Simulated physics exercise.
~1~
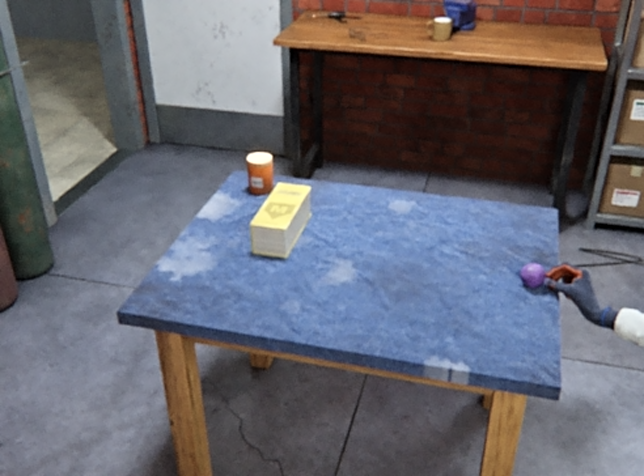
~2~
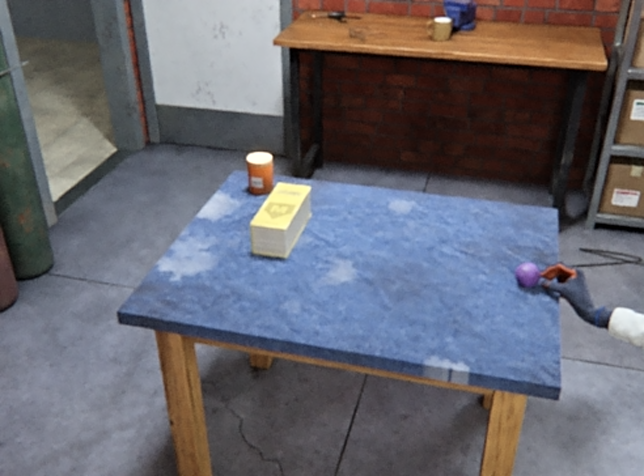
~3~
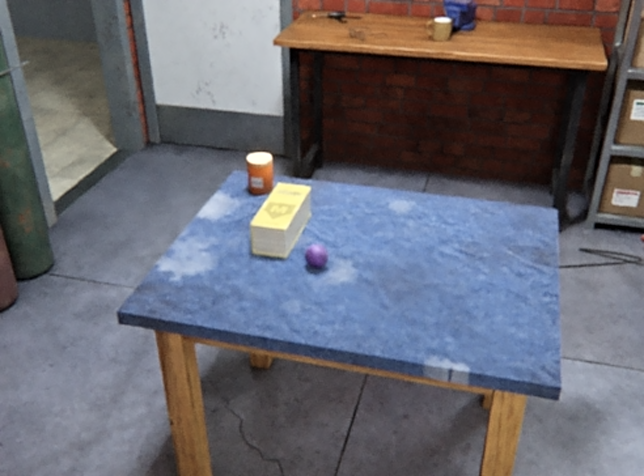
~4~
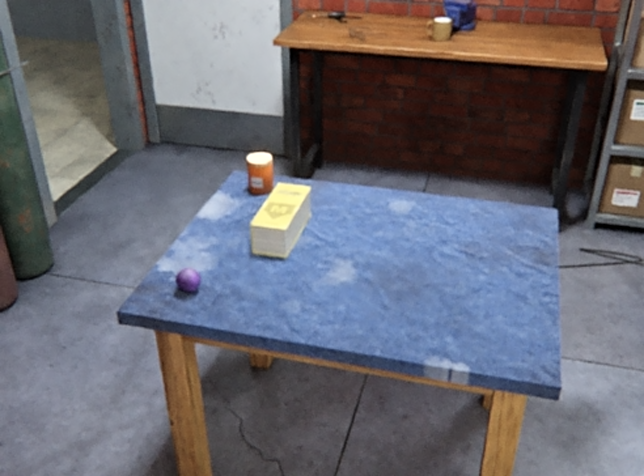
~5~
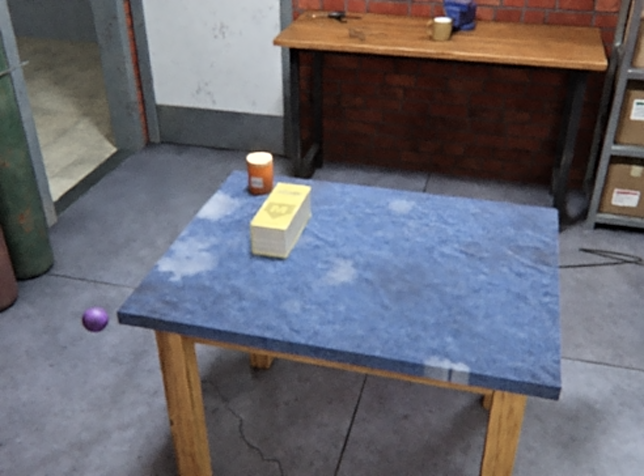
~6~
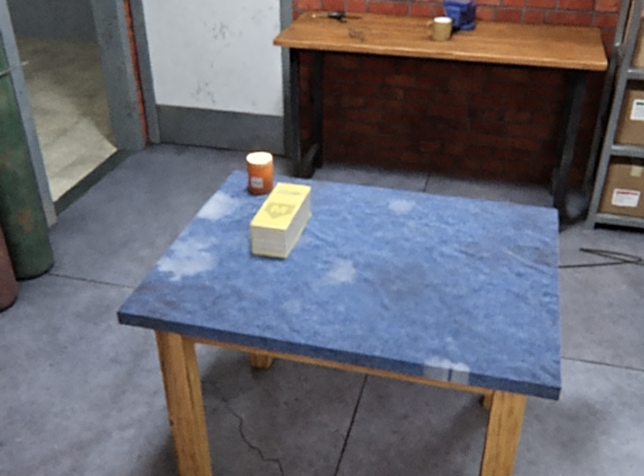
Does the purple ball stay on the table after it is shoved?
No, the purple ball travels across the table, goes over the left edge and drops towards the floor.
A dark-gloved hand reaches in from the right and shoves a small purple ball at the edge of a blue-topped wooden table, seen from above in a workshop. A yellow book stands towards the back left with an orange jar behind it, and a wooden bench stands against a brick wall. The ball moves left as the hand lets go and withdraws. It passes in front of the book, crosses the pale patches and goes over the left edge. Finally the ball is out of sight, while the book and jar remain in their places.
